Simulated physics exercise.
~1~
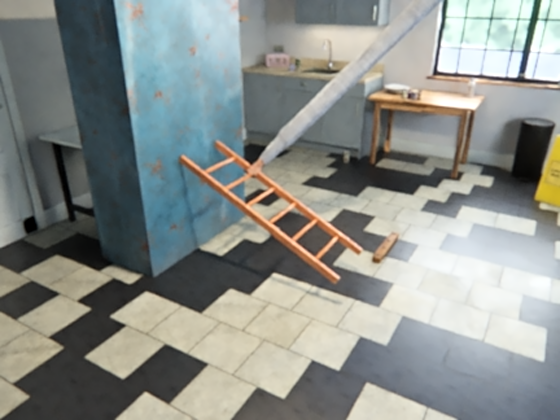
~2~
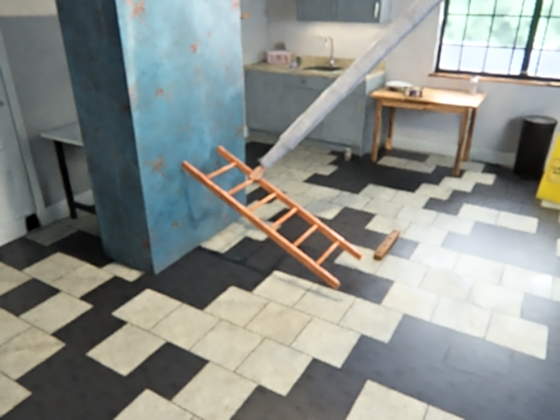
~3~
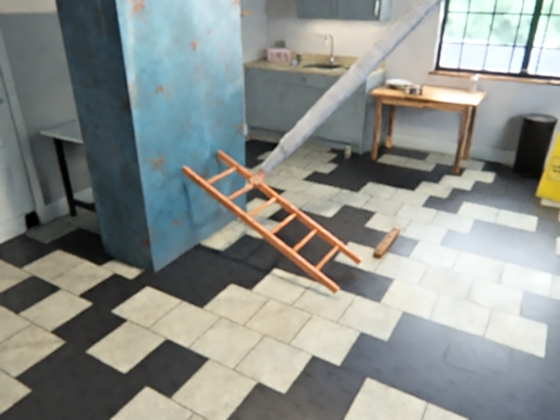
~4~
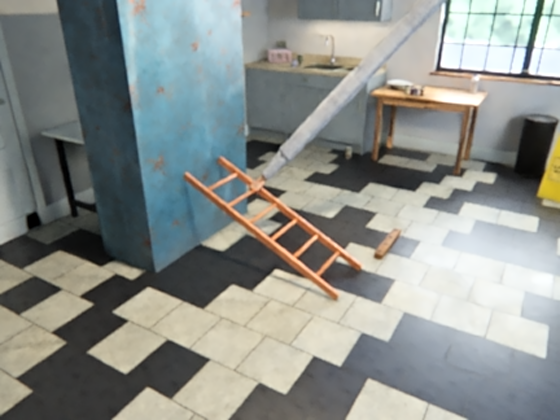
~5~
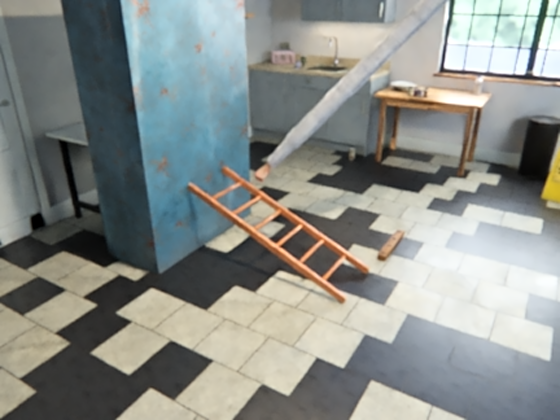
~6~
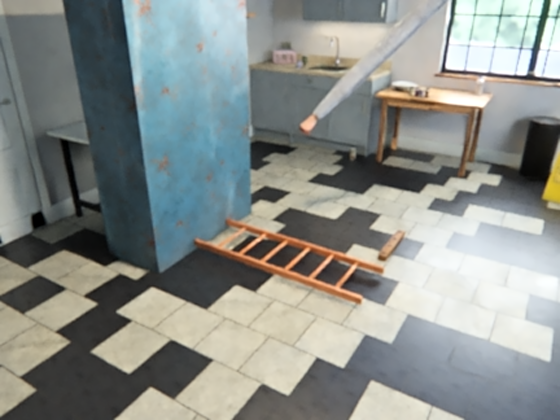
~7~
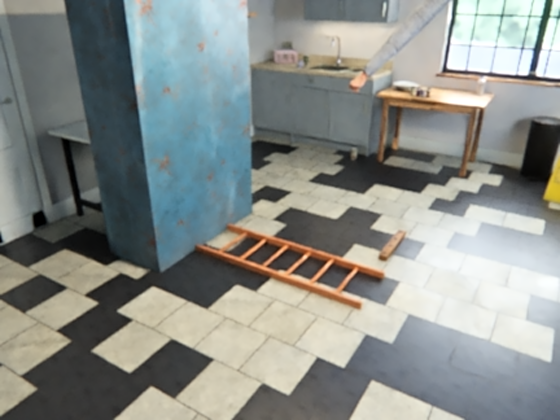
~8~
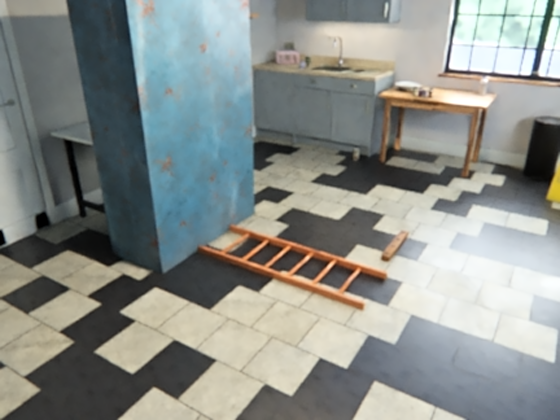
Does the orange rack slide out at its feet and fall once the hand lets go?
Yes, the rack gives way at the feet and drops down along the blue column, ending up flat on the tiles.
